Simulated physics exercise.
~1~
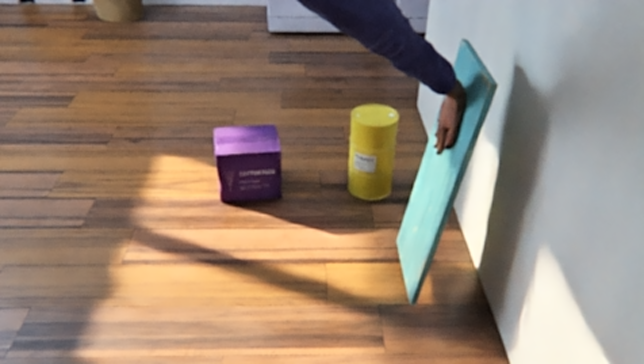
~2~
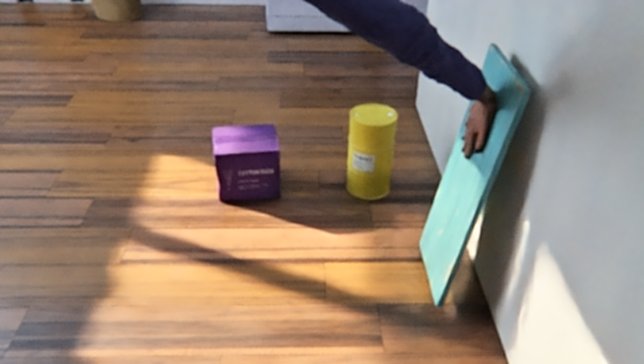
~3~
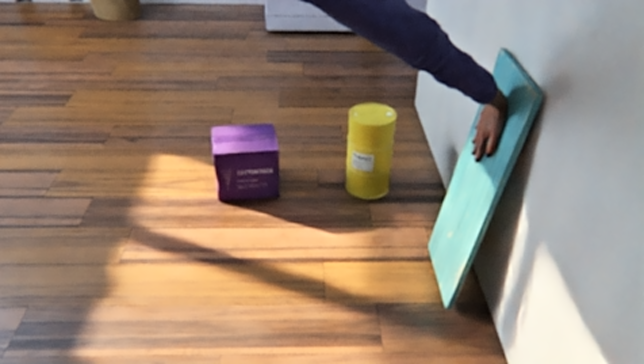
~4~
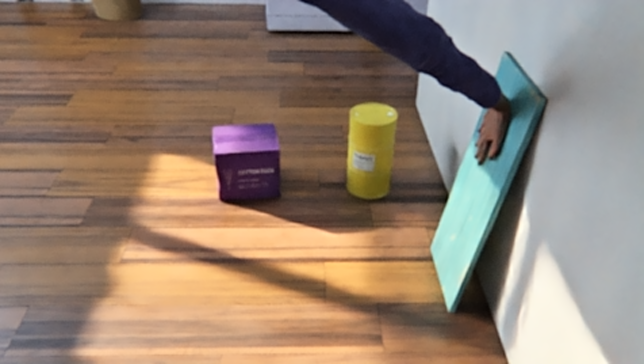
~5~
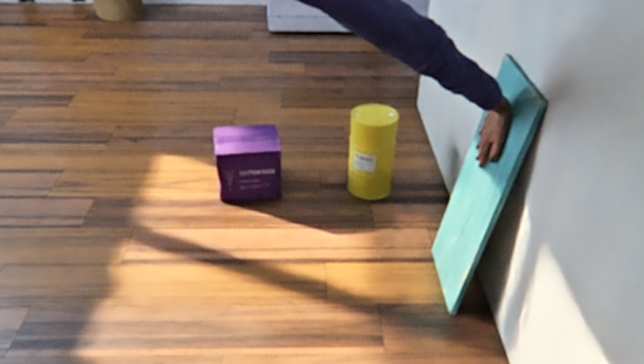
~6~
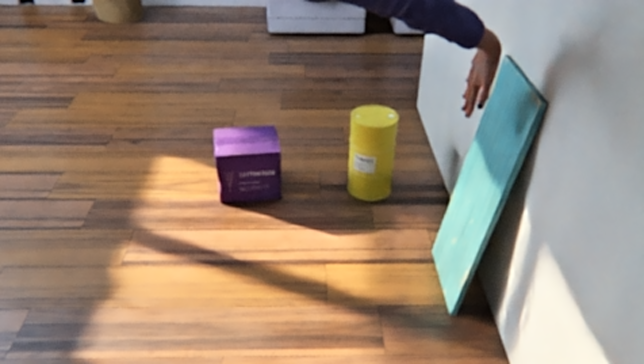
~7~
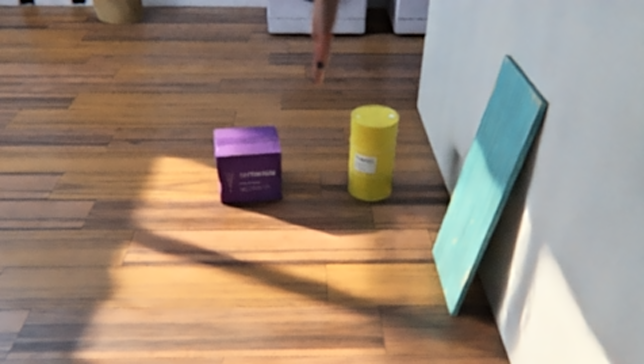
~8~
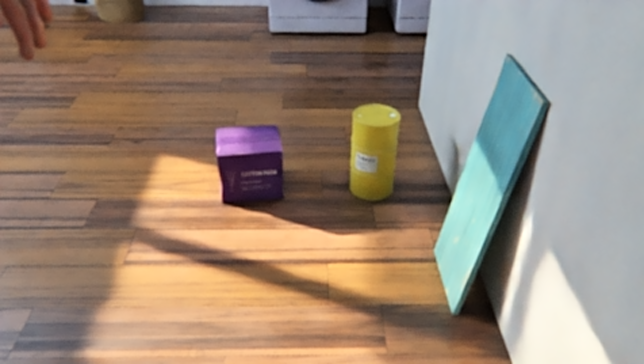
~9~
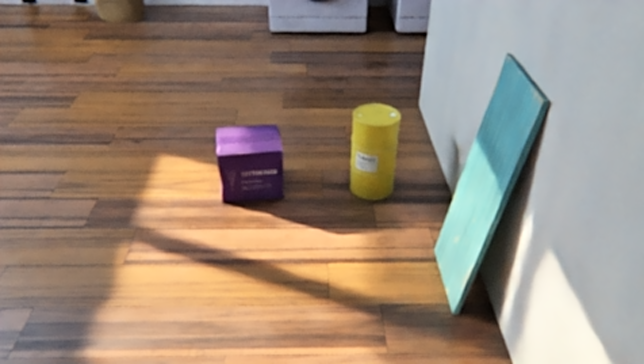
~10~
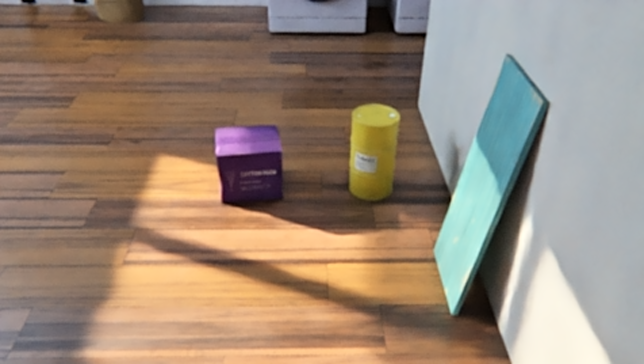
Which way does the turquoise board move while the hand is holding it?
The turquoise board moves to the right, towards the wall.
